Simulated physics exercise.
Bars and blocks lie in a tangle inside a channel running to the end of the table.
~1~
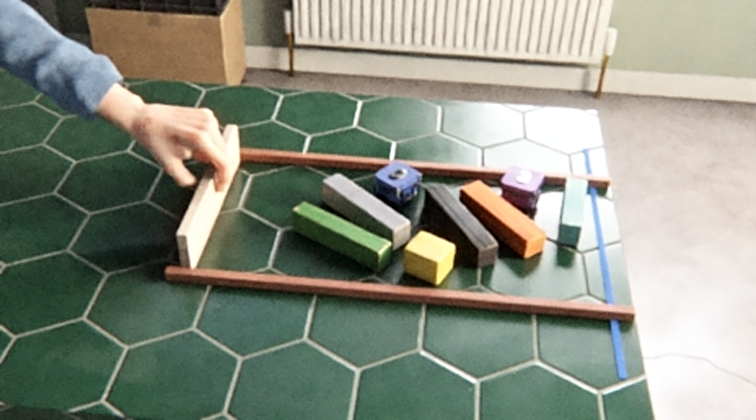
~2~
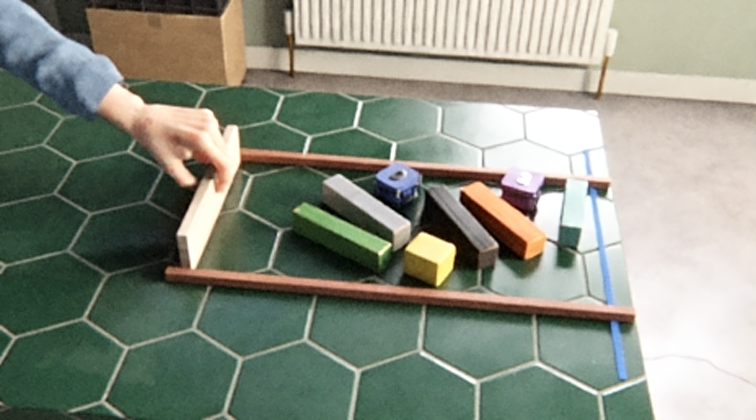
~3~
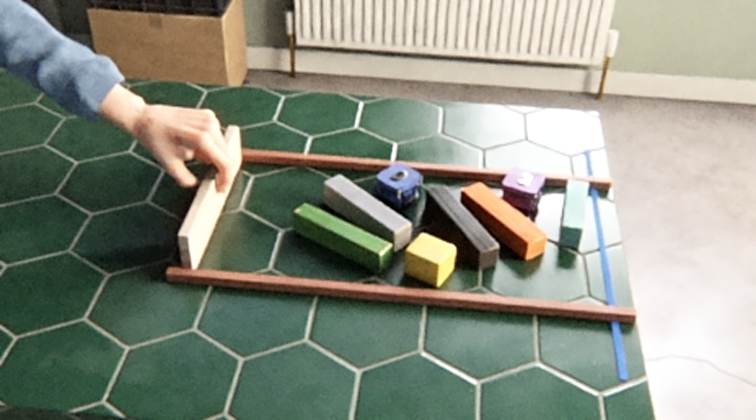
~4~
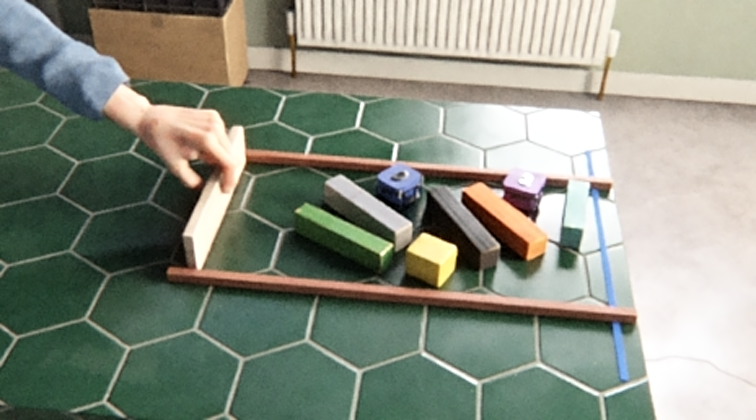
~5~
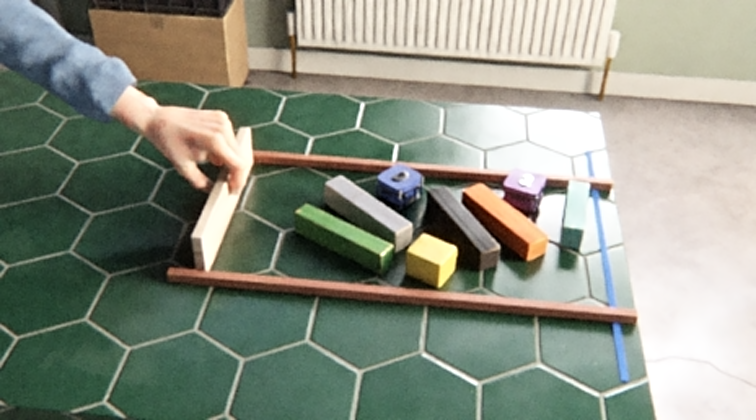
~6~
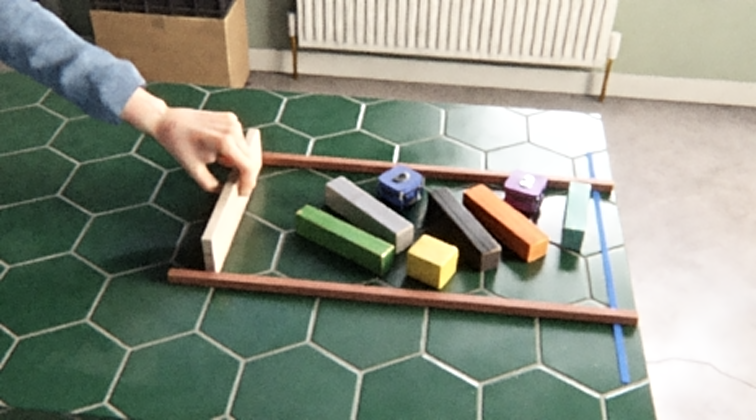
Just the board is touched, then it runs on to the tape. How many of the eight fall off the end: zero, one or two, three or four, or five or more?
Most likely, upwards of four will tumble down.
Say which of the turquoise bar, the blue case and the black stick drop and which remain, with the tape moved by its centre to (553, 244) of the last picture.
As for the turquoise bar, it ends up falling; the blue case keeps its place; the black stick keeps its place.
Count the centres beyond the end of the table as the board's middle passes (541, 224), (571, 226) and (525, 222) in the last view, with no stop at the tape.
2, 4 and 1.
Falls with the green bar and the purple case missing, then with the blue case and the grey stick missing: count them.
That gives 3 in the first case, then 5 in the second.
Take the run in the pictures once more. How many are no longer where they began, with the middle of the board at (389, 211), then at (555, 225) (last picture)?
That gives 4 for the first and 8 for the second.
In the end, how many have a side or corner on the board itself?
Counting them up gives 2.
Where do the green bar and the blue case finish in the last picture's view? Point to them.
Roughly (621, 269), and the other roughly (614, 194).
Early on, none off yet; turquoise bar at rest near (576, 215); purple case at rest near (524, 192); orange stick at rest near (504, 222).
A while later, none off yet; turquoise bar at rest near (576, 215); purple case travelled a little near (541, 189); orange stick travelled a little near (527, 221).
Further along, one off so far; turquoise bar in the air near (649, 321); purple case leaning a little near (627, 195); orange stick travelled about its own width near (622, 227).
Finally, the number that fall off is five or more; lost, grey stick, yellow block, black stick, orange stick, purple case and turquoise bar.
